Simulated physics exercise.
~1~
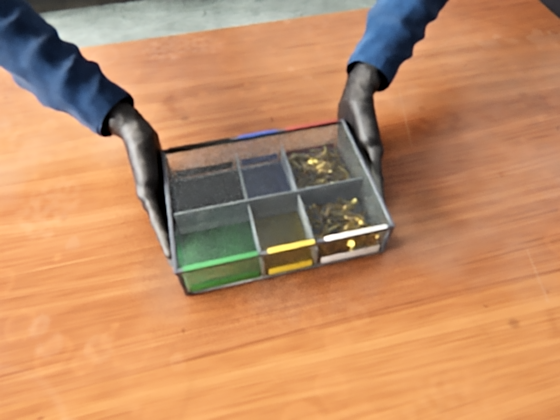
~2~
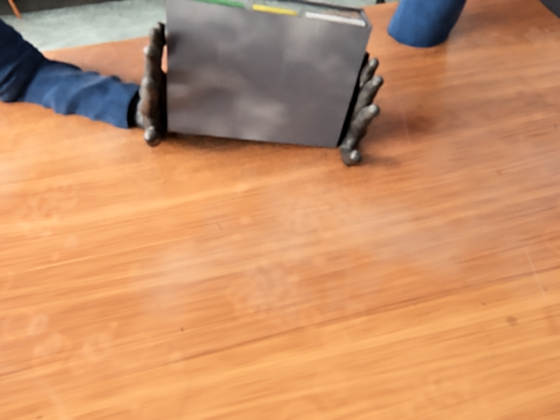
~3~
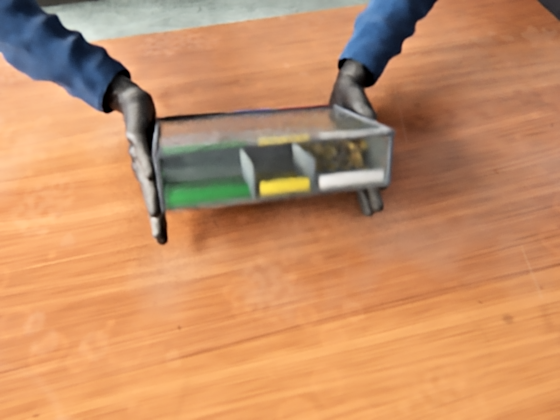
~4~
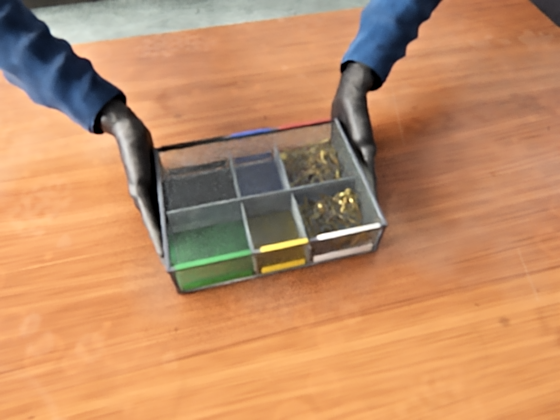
A clear-lidded box of brass-coloured screws is tipped steeply by two hands, then lowered flat again.
